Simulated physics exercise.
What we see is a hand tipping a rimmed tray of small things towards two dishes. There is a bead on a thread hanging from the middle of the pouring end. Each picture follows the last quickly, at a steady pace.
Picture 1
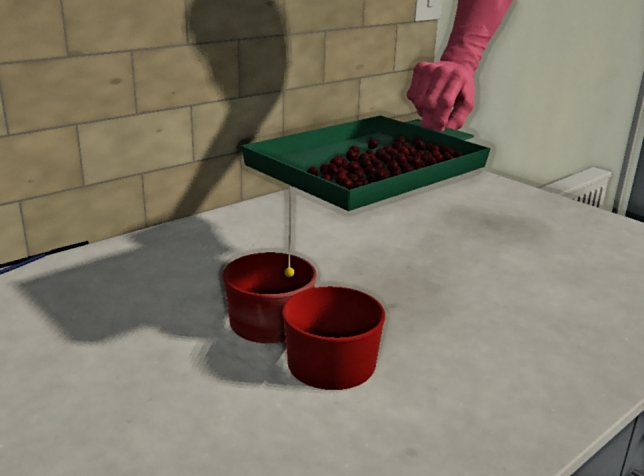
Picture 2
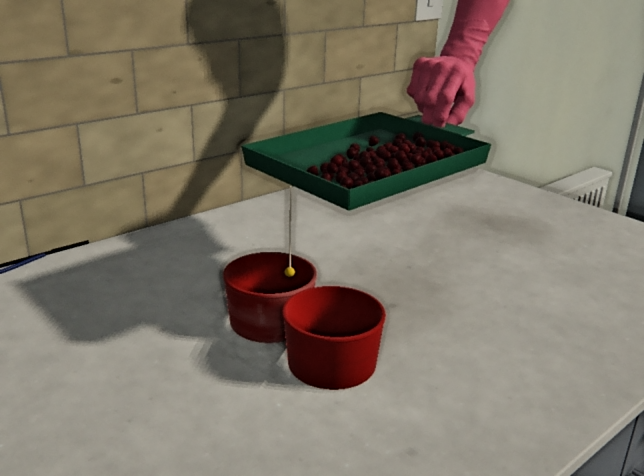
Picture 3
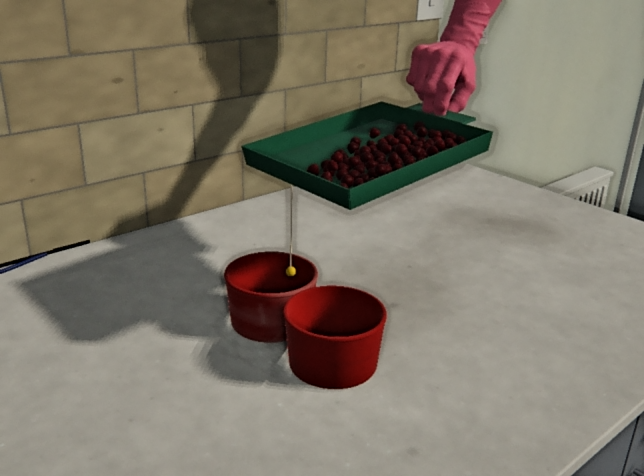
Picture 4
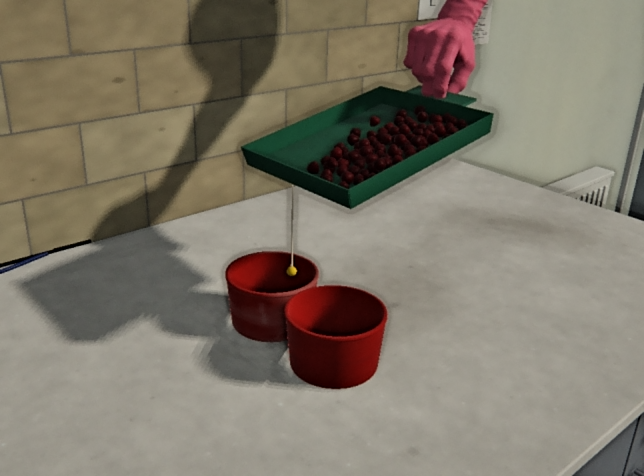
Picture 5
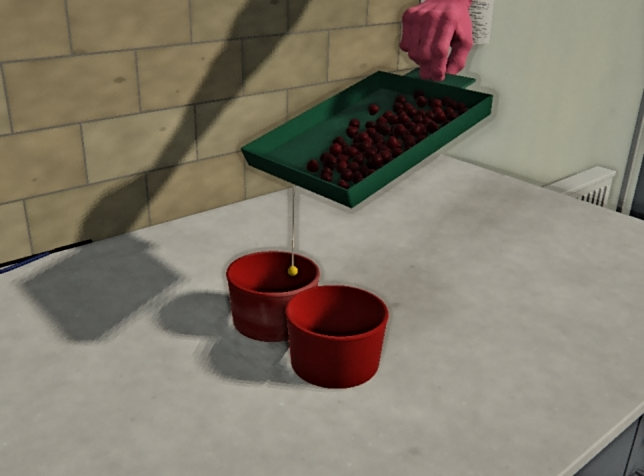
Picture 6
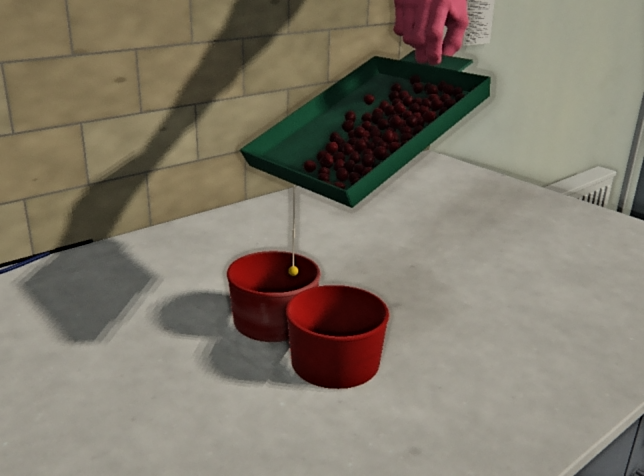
A pale grey worktop against a tan brick-patterned wall, with a pale wall and a white radiator at right, is seen from slightly above by a still camera. A pink hand holds a green rimmed tray of dark red dried cherries above two red dishes, a yellow bead hanging from its near end. The hand lifts the far end, steepening the tray, and the cherries shift slightly down it.
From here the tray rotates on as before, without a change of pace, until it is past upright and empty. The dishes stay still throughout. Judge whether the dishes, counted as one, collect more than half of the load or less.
I expect the catch to be short of a majority.
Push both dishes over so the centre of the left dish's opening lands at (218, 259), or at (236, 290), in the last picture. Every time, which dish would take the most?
The first time it's the right member, the second time the left member.
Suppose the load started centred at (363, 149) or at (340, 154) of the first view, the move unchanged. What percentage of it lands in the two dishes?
Around 10 then around 10 per cent.
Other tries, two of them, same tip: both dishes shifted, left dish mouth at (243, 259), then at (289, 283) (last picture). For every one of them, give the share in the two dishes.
It works out to 30 percent and then 10 percent.
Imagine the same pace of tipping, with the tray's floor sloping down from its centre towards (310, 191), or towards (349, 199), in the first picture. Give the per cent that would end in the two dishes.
About 20 % and 70 %.
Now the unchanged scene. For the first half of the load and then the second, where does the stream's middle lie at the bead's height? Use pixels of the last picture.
The first part passes (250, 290); everything after passes (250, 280).
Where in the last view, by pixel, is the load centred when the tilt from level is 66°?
Somewhere about (313, 149).
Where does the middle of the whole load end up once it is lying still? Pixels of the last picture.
Last view, resting centre - approx. (206, 364).
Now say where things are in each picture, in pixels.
Corners of the pouring end at (245, 146) and (350, 189), level; middle of the load at (392, 169), dried cherries; left dish at (233, 307); right dish at (295, 350); bead on its thread at (289, 272), in the first picture.
Corners of the pouring end at (245, 145) and (350, 189), level; middle of the load at (392, 166), in the second picture.
Corners of the pouring end at (245, 146) and (350, 188), tipped barely, level across its low end; middle of the load at (393, 160), in the third picture.
Corners of the pouring end at (245, 146) and (349, 188), tipped a little, level across its low end; middle of the load at (393, 151), in the fourth picture.
Corners of the pouring end at (244, 148) and (348, 188), tipped clearly, level across its low end; middle of the load at (393, 141), in the fifth picture.
Corners of the pouring end at (243, 149) and (346, 189), tipped clearly, level across its low end; middle of the load at (390, 134), a small part on the move; left dish at (237, 305); right dish at (299, 349), in the sixth picture.
Soon after the last picture, tray tipped steeply; nearly all on the tray; a stray few in the air.
A little later, tray tipped past a quarter turn; nearly all on the tray; a stray few in the left dish; a small part outside both; a stray few in the air.
Later still, tray tipped past a quarter turn; a small part in the left dish; most outside both.
At rest, tray tipped past a quarter turn; none in the right dish; a small part in the left dish; most outside both.
